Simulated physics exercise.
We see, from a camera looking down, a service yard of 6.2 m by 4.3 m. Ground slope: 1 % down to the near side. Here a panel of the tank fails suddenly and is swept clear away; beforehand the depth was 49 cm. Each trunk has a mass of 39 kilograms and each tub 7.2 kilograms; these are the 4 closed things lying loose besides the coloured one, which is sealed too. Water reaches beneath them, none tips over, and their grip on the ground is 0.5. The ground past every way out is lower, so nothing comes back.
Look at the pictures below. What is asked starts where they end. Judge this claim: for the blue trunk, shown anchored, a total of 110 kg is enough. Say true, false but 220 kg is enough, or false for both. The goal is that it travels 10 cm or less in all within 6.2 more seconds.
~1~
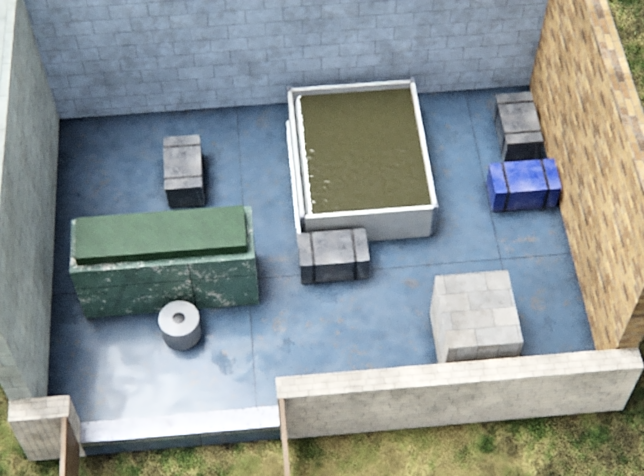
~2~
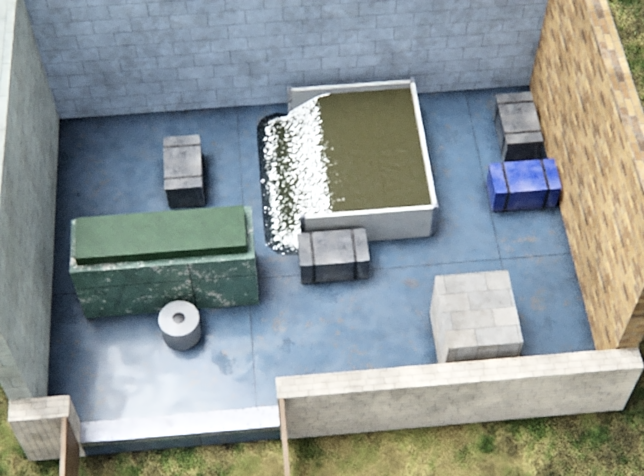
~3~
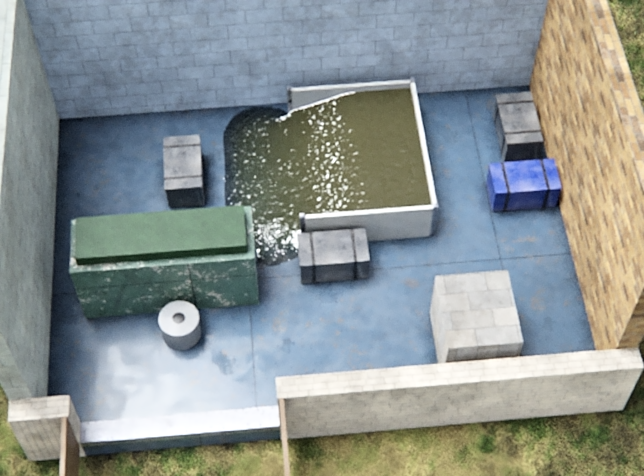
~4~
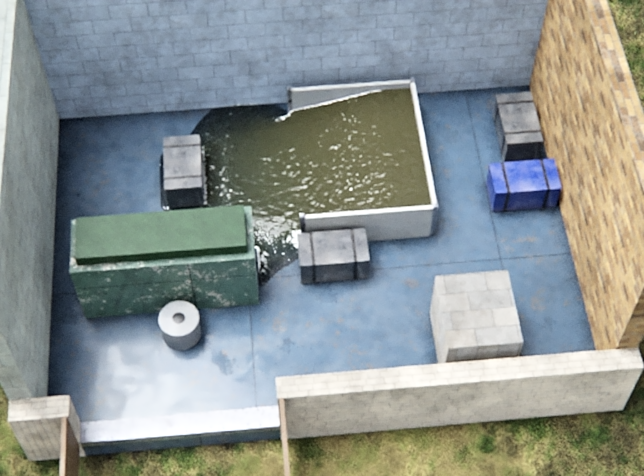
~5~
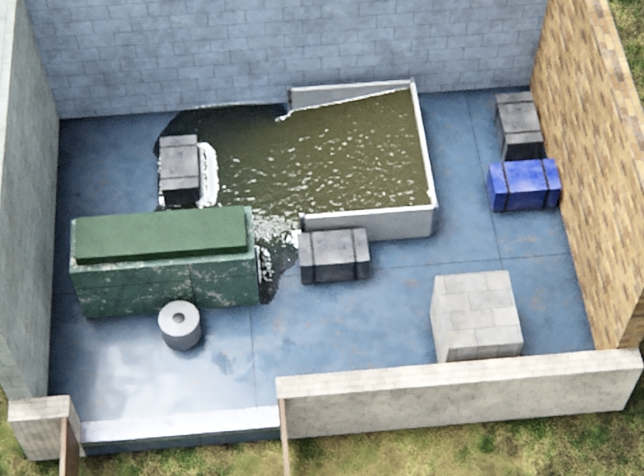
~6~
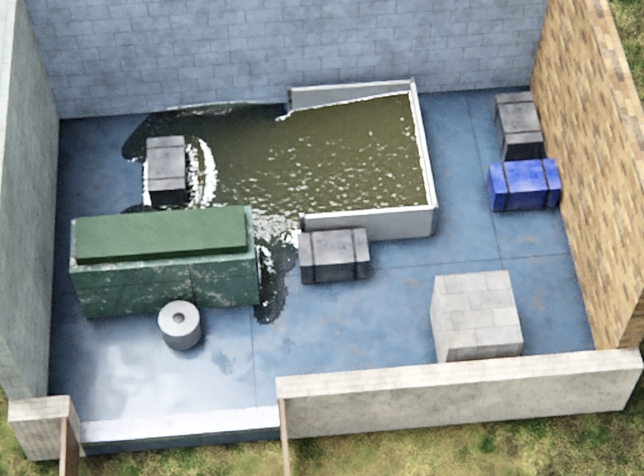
True.
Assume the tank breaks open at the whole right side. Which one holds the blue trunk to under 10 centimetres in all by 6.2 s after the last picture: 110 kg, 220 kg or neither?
So only the heavier pick.
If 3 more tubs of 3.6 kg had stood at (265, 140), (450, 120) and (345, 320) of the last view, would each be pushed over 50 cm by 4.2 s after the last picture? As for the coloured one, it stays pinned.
In the given order, I'd say greater, smaller, smaller.
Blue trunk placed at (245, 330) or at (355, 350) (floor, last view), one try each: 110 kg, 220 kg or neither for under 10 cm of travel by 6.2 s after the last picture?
At the first place the small mass does it, and at the second the small mass does it.
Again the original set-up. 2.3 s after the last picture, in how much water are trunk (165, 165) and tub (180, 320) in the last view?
Around 22 cm and 0 cm.
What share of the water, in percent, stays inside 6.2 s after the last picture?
Close to 86 in a hundred parts remain.
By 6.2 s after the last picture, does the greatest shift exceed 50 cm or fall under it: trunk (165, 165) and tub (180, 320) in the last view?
Well, the first one crosses the line, and the second one stays inside.
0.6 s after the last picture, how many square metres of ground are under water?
My estimate is roughly 10.5 m2.
Then, 0.6 s after the last picture the blue trunk would be 0 cm from its start with 110 kg and 0 cm from its start with 220 kg; 0 cm of water round it then.
Then, 2.3 s after the last picture the blue trunk would be 0 cm from its start with 110 kg and 0 cm from its start with 220 kg; 0 cm of water round it then.
Then, 4.2 s after the last picture the blue trunk would be 0 cm from its start with 110 kg and 0 cm from its start with 220 kg; 0 cm of water round it then.
Then, 6.2 s after the last picture the blue trunk would be 0 cm from its start with 110 kg and 0 cm from its start with 220 kg; 1 cm of water round it then.
